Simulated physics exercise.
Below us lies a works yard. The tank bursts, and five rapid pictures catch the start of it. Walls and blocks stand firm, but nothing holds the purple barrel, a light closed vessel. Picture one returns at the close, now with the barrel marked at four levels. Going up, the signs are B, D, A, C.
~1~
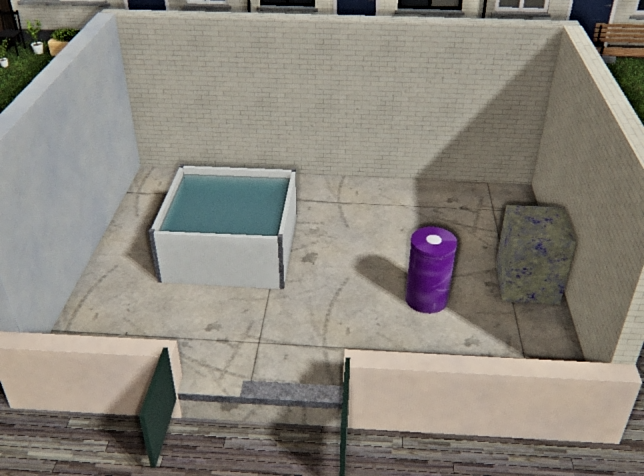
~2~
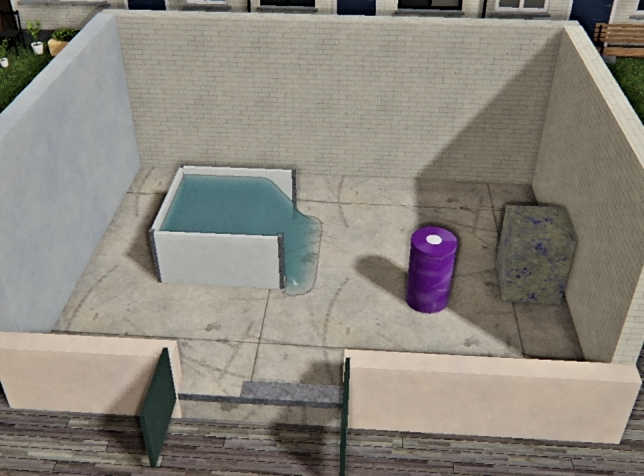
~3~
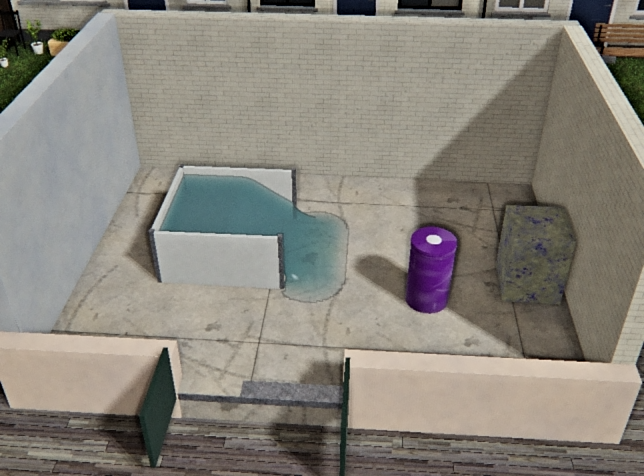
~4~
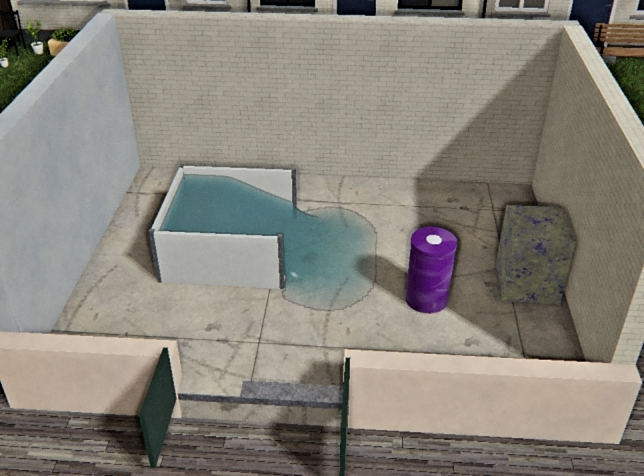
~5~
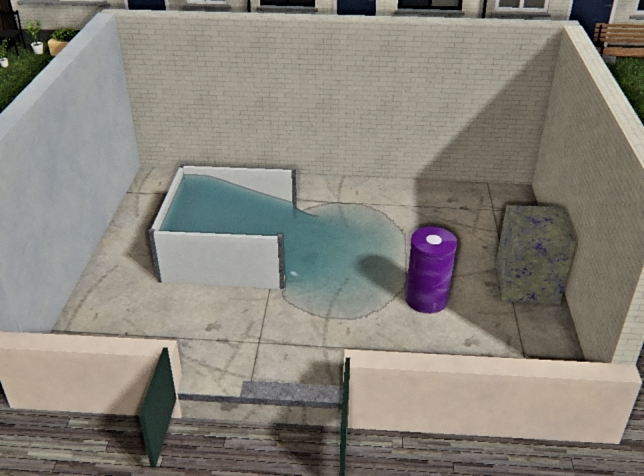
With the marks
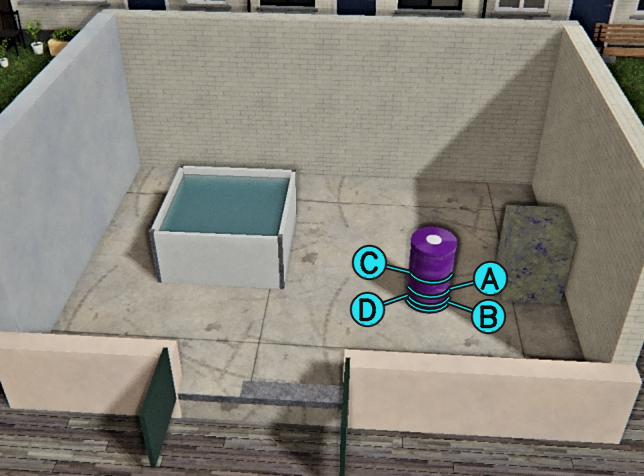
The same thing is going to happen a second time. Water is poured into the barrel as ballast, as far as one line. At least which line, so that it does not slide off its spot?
It is C.
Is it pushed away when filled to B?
Yes, that goes wrong.
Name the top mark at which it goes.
That would be A.
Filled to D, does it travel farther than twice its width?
Yes, clearly.
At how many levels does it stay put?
One of the four.
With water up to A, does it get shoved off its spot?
Yes.
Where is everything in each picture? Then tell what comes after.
Lid of the purple barrel at (433, 240); tank full, its middle at (228, 205); open gate at (260, 348).
Water covers 2 % of the ground and is seen nearest the barrel at (304, 280).
Water covers 5 % of the ground and is seen nearest the barrel at (335, 281).
Water covers 9 % of the ground and is seen nearest the barrel at (366, 279).
Lid of the purple barrel at (433, 240); water covers 13 % of the ground and is seen nearest the barrel at (392, 287).
On the marked copy, A at (429, 297); B at (428, 310); C at (431, 282); D at (428, 305); from the bottom up B, D, A, C.
Choosing A, it is pushed about its own width away.
Choosing B, it is pushed about 4 times its own width away.
Choosing C, it does not move.
Choosing D, it is pushed about 3 times its own width away.
